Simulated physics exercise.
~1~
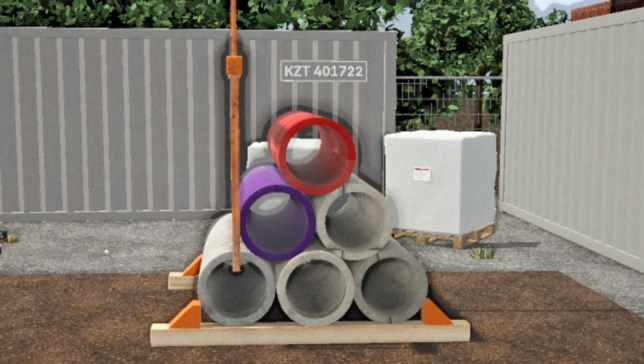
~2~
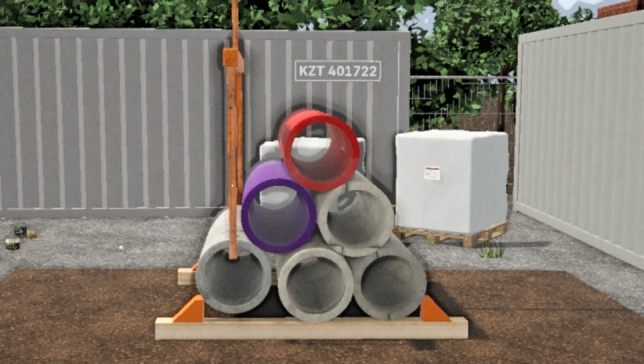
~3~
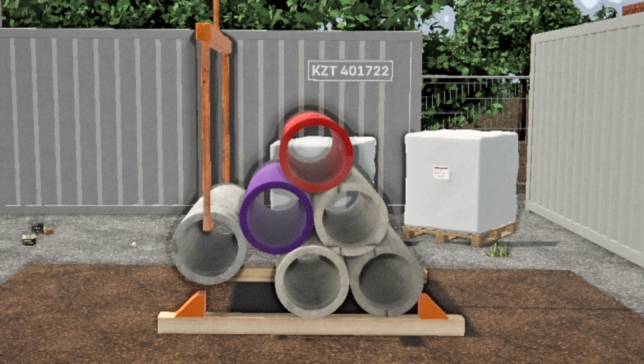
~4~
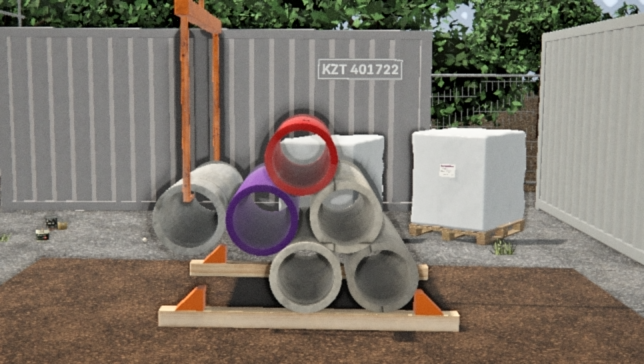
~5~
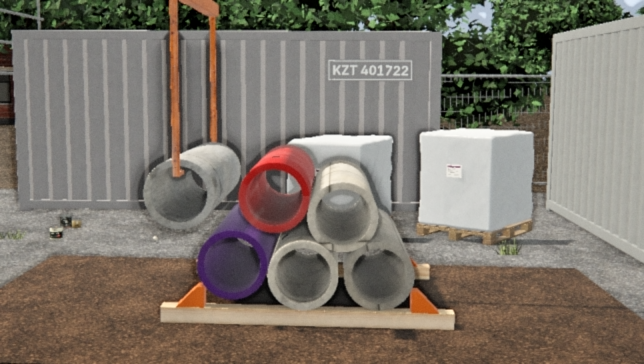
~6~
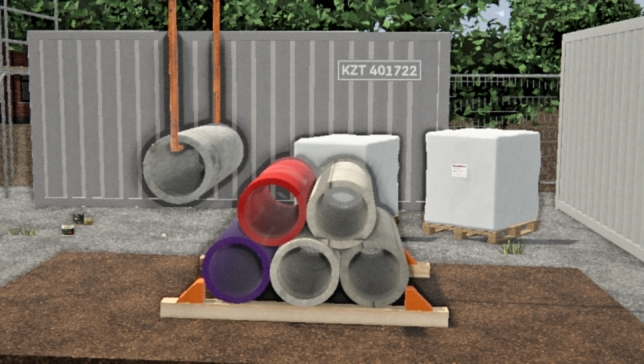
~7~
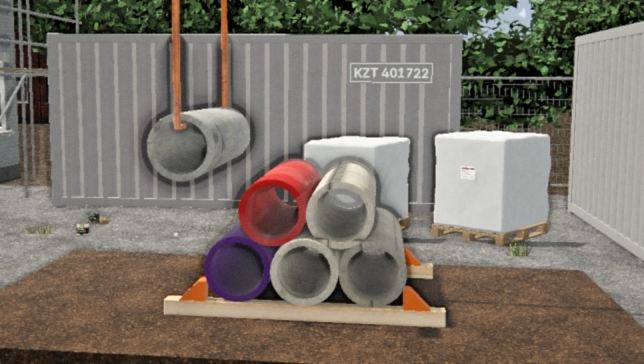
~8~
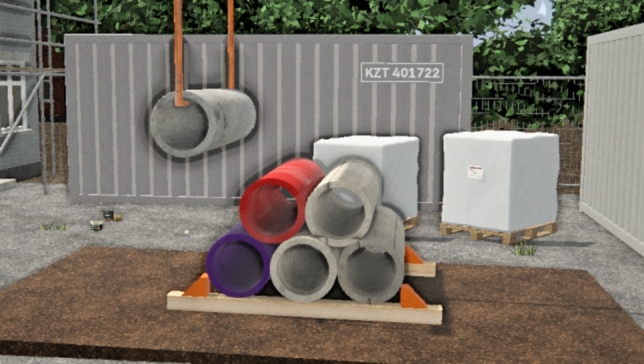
We see an orange lifting beam draw the lower-left concrete pipe out of a chocked stack and raise it. The purple pipe drops into the gap, the red one settles down behind it, and both lie still while the lifted pipe keeps rising.
